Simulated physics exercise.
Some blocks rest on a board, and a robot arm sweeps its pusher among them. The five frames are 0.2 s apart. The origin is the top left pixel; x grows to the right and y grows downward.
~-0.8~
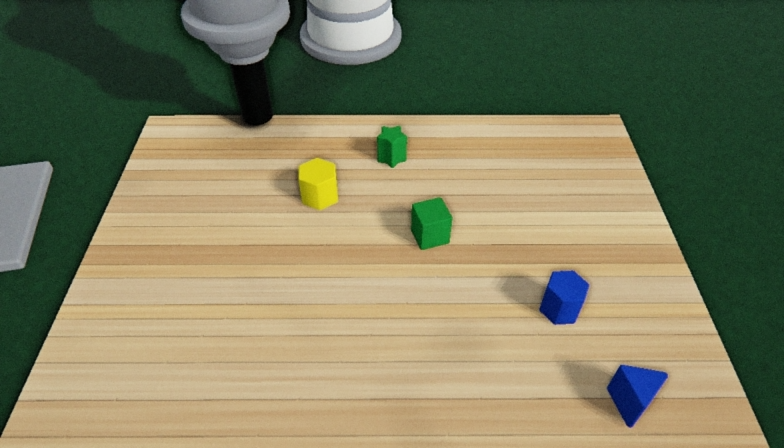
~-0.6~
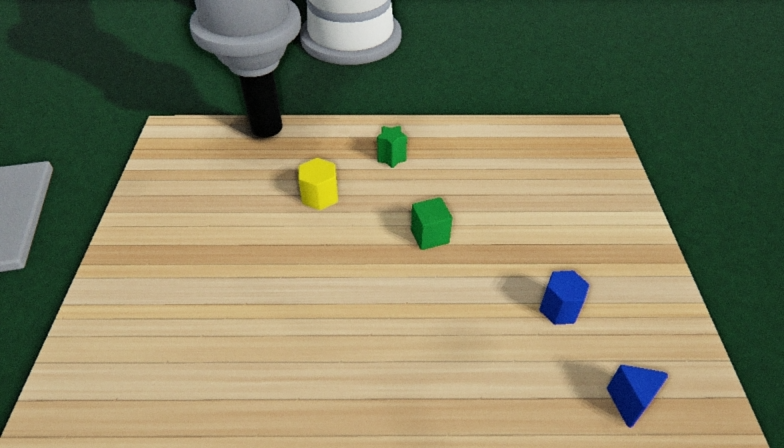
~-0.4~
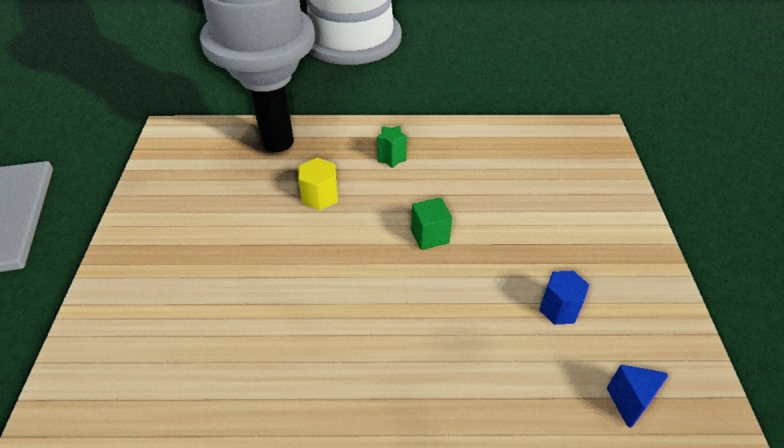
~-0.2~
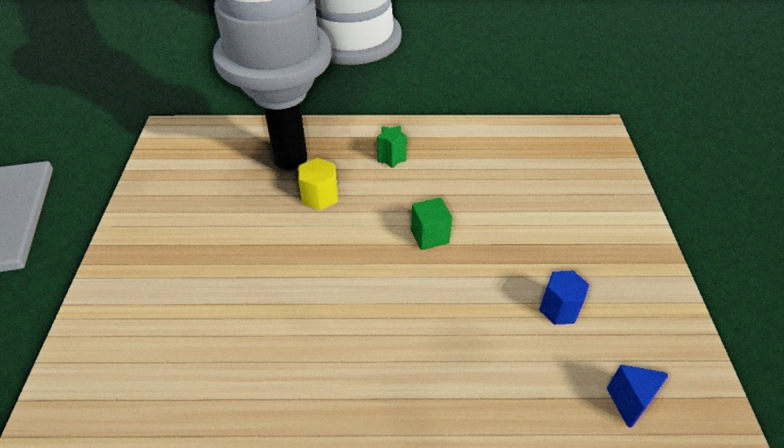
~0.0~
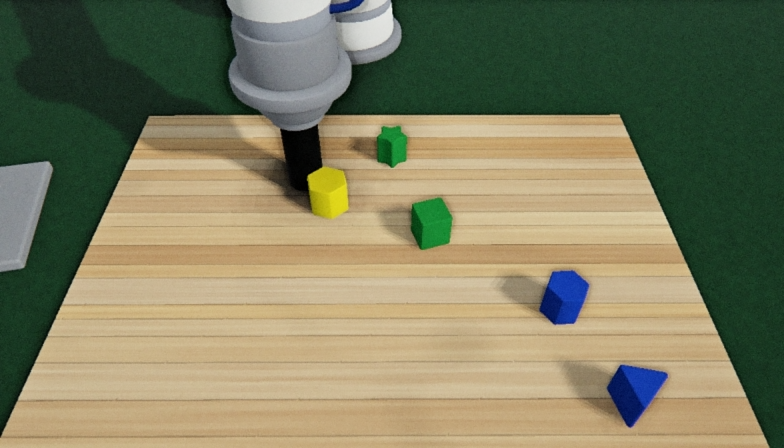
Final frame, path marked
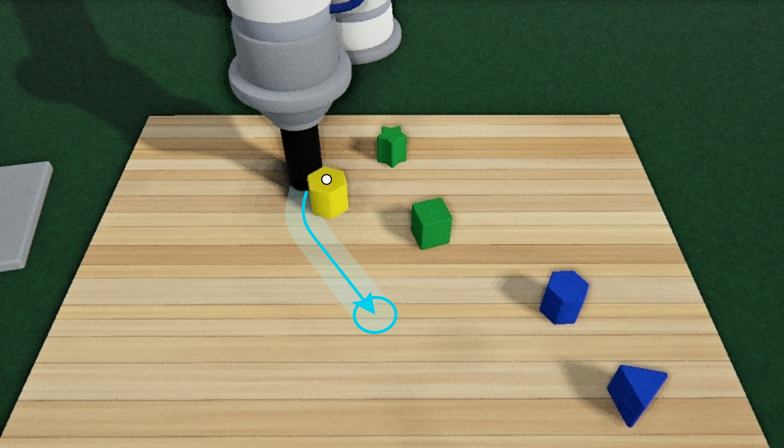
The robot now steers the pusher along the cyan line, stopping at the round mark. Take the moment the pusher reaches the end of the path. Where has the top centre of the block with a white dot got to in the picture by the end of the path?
I expect it at (345, 196).
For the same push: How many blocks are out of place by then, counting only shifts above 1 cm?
Moved: Just one.
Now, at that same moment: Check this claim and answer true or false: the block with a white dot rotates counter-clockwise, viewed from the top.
The statement is true.
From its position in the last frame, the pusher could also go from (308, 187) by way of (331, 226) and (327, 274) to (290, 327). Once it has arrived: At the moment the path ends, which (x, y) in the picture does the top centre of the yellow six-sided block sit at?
The spot you're after is about (375, 221) in the image.
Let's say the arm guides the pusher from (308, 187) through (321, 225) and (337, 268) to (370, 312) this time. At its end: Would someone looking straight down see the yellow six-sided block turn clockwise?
No - that is not the case.
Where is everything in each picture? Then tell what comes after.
Tip of the pusher at (258, 116), middles of tops, yellow six-sided block at (317, 171), green square at (432, 210), in the first frame.
Pusher at (267, 128), nothing pushed, in the second frame.
Pusher at (278, 142), nothing pushed, in the third frame.
Pusher at (291, 159), nothing pushed, in the fourth frame.
Pusher at (307, 180), yellow six-sided block at (327, 179), green square at (432, 210), in the fifth frame.
The line goes from (308, 187) through (308, 228) and (339, 269) to (375, 314); the dot is on the yellow six-sided block.
On the path given first. One third of the way, pusher at (308, 223); yellow six-sided block at (342, 195), turned 65° anticlockwise.
Two thirds of the way, pusher at (339, 263); yellow six-sided block at (345, 196), turned 75° anticlockwise.
At the end, pusher at (375, 308); yellow six-sided block at (345, 196), turned 75° anticlockwise; green square unmoved.
